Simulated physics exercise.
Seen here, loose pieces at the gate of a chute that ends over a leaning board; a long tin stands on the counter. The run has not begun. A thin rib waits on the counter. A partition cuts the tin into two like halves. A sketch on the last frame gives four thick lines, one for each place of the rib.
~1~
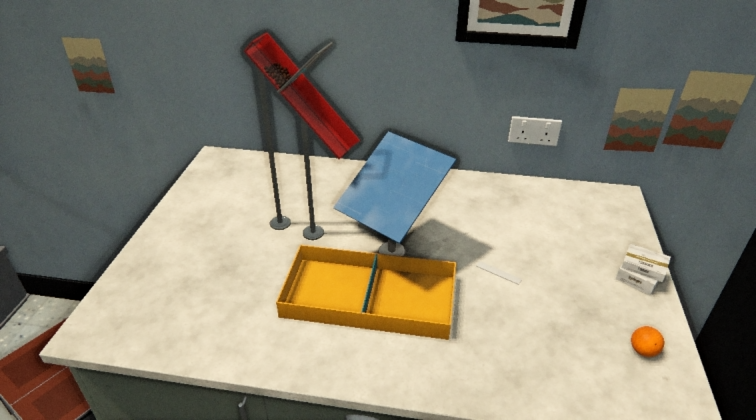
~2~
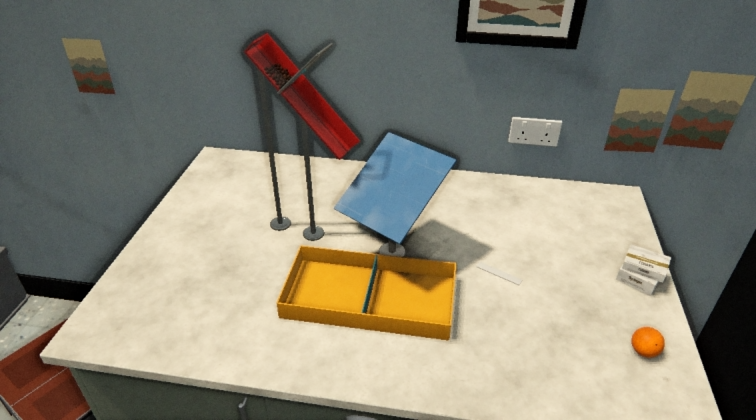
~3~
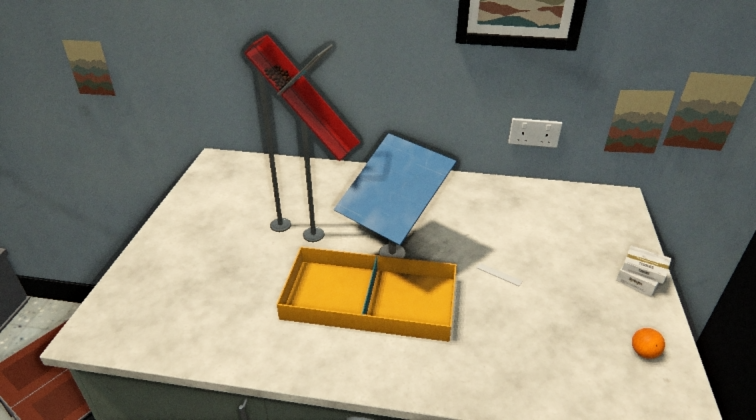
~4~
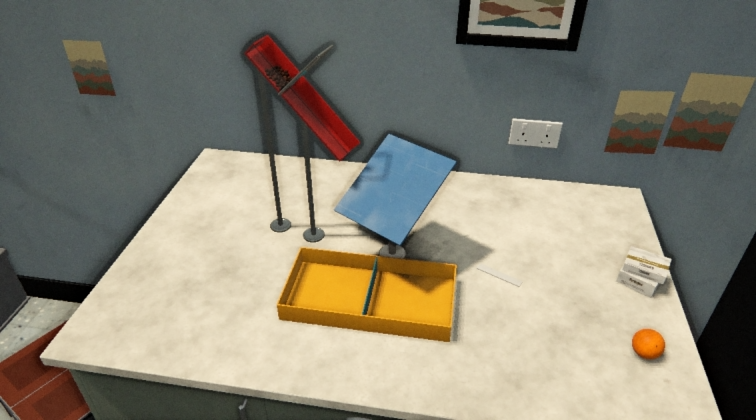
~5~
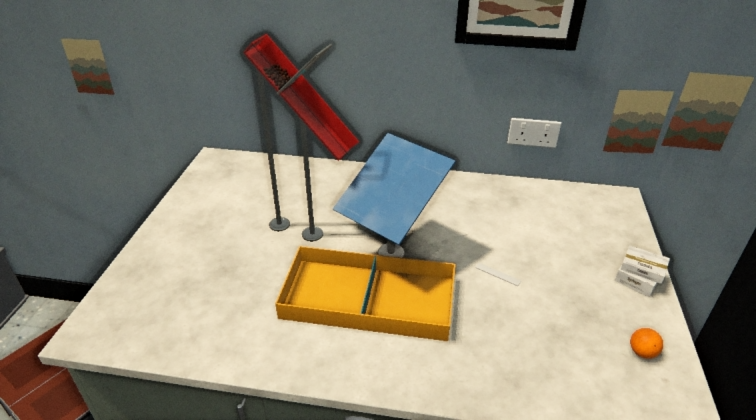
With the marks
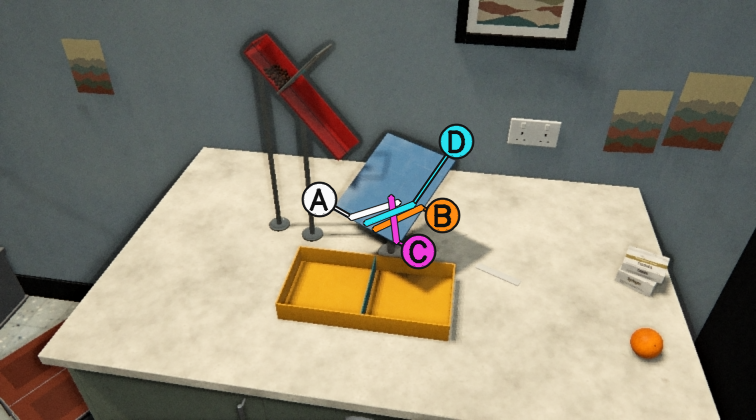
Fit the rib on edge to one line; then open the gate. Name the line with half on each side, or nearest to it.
It is C.
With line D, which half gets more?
More lands on the left.
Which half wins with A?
More lands on the left.
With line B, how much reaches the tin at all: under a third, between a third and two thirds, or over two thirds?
Over two thirds.
On the marked copy, line A from (397, 202) to (351, 217); line B from (421, 207) to (375, 229); line C from (391, 197) to (396, 241); line D from (412, 204) to (366, 223).
If A is chosen, of what is caught, nearly all in the left half, a small part in the right.
If B is chosen, of what is caught, nearly all in the left half, a small part in the right.
If C is chosen, of what is caught, about a third in the left half, about two thirds in the right.
If D is chosen, of what is caught, nearly all in the left half, a stray few in the right.
